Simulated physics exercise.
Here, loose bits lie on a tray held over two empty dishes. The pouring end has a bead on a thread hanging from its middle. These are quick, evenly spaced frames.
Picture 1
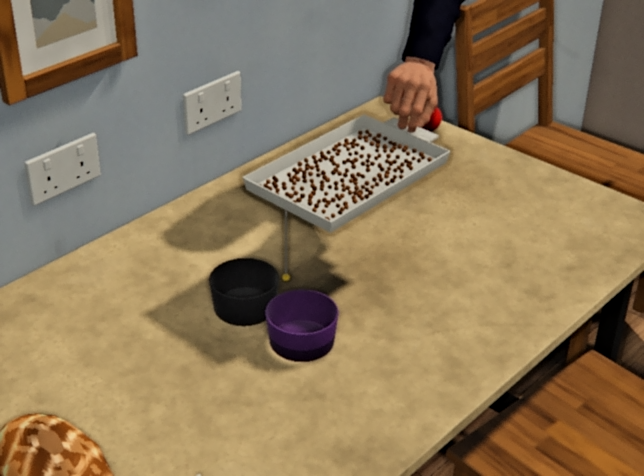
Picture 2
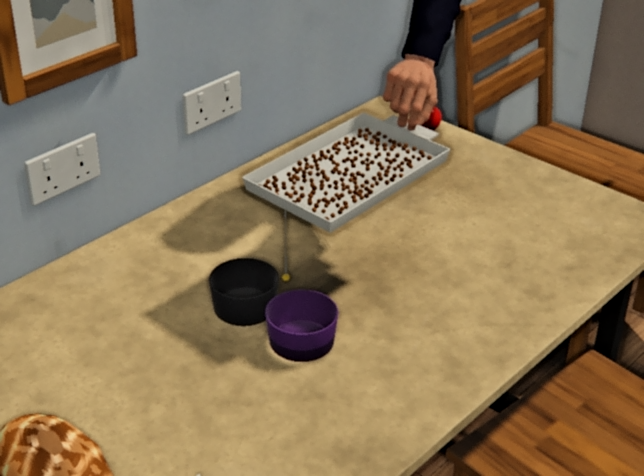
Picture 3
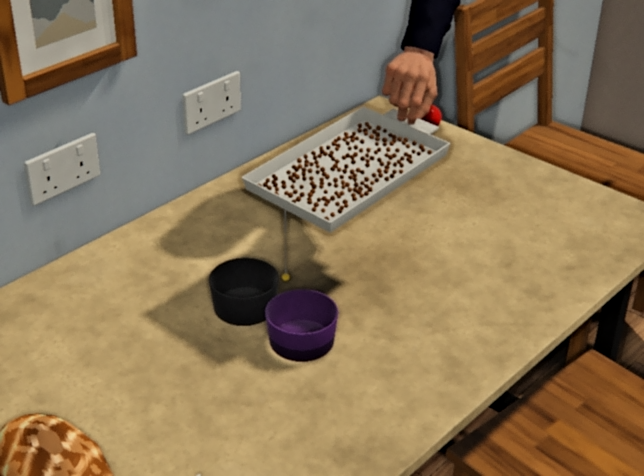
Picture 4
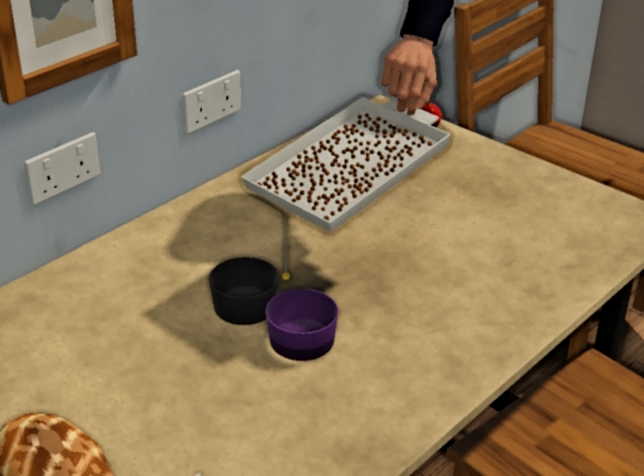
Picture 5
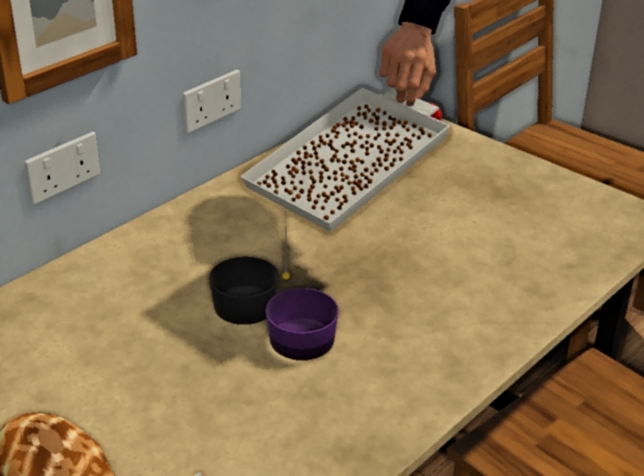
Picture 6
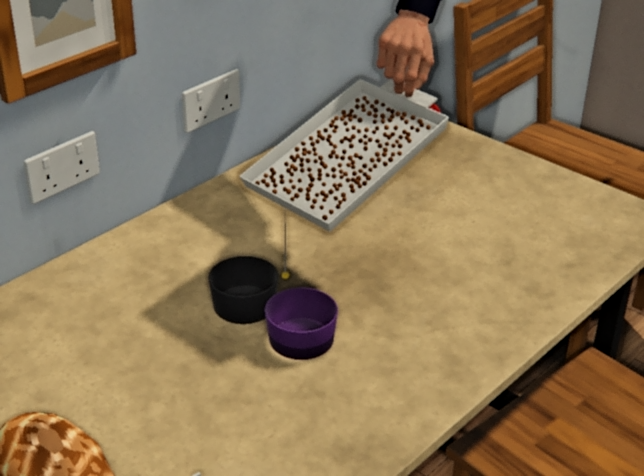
A hand slowly raising the far end of a tray of small brown balls above a black dish and a purple dish.
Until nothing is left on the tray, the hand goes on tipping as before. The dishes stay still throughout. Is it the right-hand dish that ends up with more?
Looks to me like the dish on the right ends up with more.
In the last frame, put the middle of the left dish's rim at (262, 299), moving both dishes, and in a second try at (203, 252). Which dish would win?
Case one: The dish at left. Case two: The dish at right.
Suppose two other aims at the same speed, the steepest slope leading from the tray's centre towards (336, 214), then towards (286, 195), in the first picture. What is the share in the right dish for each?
Roughly 90 percent, then 0 percent.
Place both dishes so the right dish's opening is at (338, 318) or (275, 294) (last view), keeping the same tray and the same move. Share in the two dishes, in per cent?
In order: 30 per cent and 40 per cent.
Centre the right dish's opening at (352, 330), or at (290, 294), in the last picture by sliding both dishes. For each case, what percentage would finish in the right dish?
Around 0 % followed by around 40 %.
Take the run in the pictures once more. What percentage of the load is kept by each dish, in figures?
I'd say some 10 in a hundred wind up in the left dish, and some 60 in a hundred in the right.
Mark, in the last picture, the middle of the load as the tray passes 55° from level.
In the last view, the load is centred close to (298, 195).
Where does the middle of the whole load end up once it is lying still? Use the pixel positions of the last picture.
Roughly at (283, 338), give or take.
Shortly afterwards, tray tipped steeply; all but a few on the tray; only a few in the air.
Next, tray tipped right over; all but a few on the tray; only a few in the right dish; only a few in the left dish; only a few outside both; only a few in the air.
Some moments later, tray tipped past a quarter turn; near half in the right dish; a little in the left dish; near a third outside both.
In the end, tray tipped past a quarter turn; near half in the right dish; a little in the left dish; near a third outside both.
